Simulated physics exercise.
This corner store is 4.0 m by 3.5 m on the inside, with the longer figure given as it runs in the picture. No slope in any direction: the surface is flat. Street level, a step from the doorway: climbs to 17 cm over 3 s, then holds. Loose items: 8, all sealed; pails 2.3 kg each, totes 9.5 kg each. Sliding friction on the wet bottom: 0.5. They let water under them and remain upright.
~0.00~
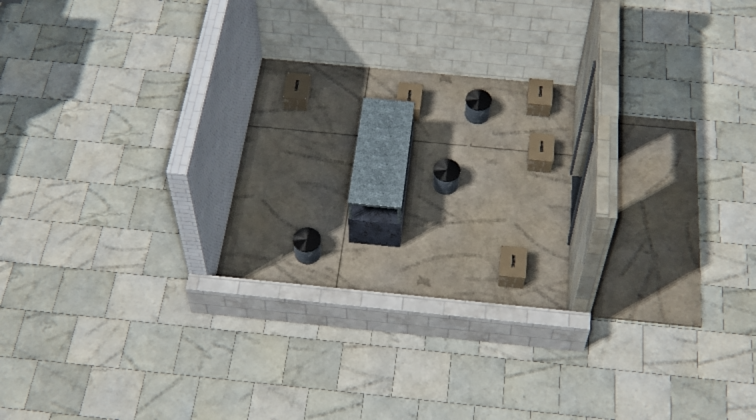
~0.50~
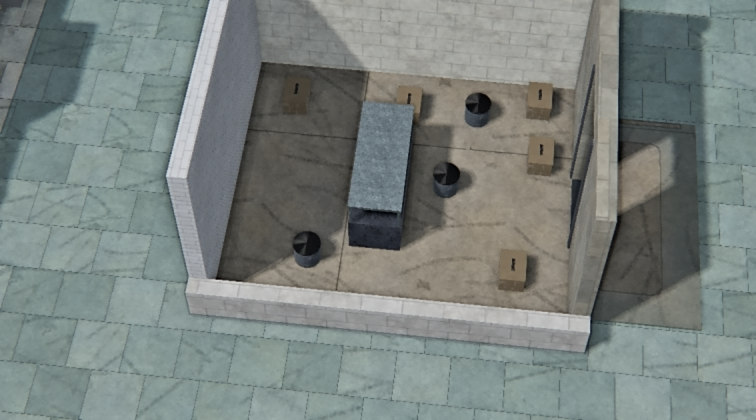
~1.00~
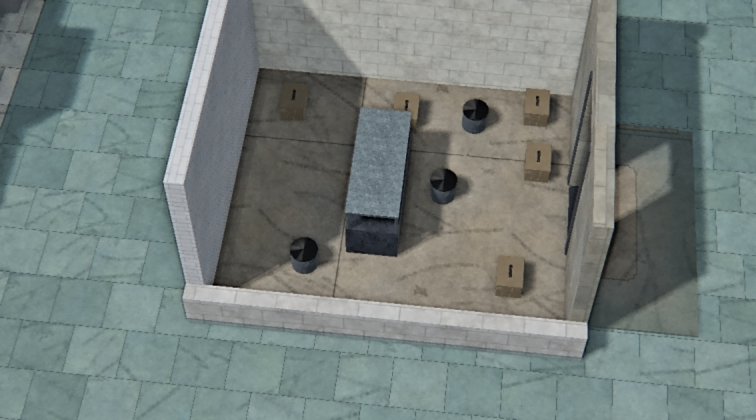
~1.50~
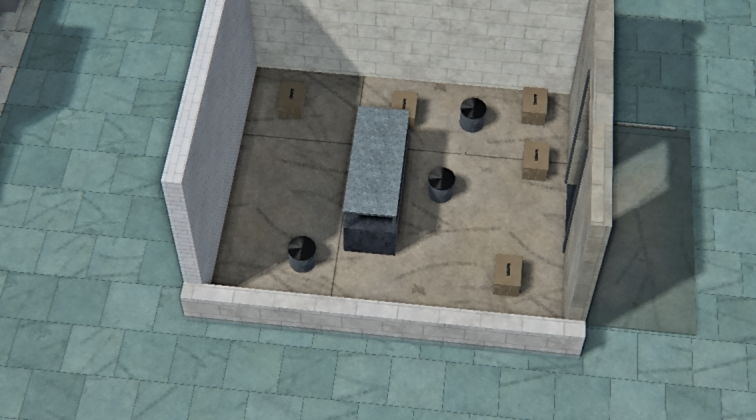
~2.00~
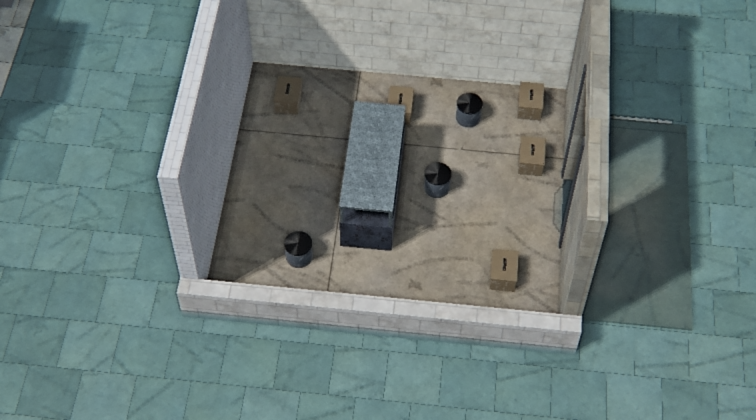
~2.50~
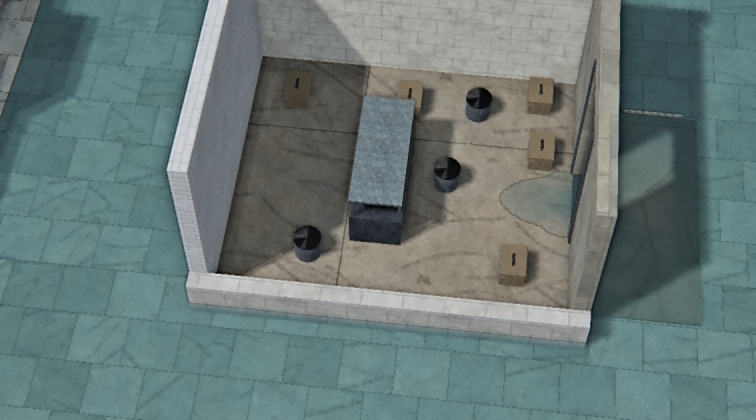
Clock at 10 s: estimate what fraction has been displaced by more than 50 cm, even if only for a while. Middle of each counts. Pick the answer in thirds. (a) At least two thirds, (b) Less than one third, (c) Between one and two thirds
Less than one third.
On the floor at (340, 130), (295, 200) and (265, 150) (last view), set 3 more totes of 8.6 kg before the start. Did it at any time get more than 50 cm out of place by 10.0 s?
Order as given - inside the limit, inside the limit, inside the limit.
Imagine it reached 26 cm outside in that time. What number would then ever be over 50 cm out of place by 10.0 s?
So the tally would be 6.
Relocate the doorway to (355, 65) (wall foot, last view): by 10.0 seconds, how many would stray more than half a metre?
2.
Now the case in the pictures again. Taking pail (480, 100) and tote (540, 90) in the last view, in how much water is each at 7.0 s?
Some 4 cm at the first, some 5 cm at the second.
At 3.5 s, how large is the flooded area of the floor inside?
My estimate is roughly 3.0 m2.
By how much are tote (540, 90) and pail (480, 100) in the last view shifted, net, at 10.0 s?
The first is 0 cm from its start, the second 80 cm.
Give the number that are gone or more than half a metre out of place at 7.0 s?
1 in all.
After 3.5 s 0 of 8 are over 50 cm from their spots; 0 afloat.
After 4.5 s 0 of 8 are over 50 cm from their spots; 1 afloat.
After 7.0 s 1 of 8 are over 50 cm from their spots; 1 afloat.
After 10.0 s 2 of 8 are over 50 cm from their spots, and 2 have been at some point; 2 afloat.
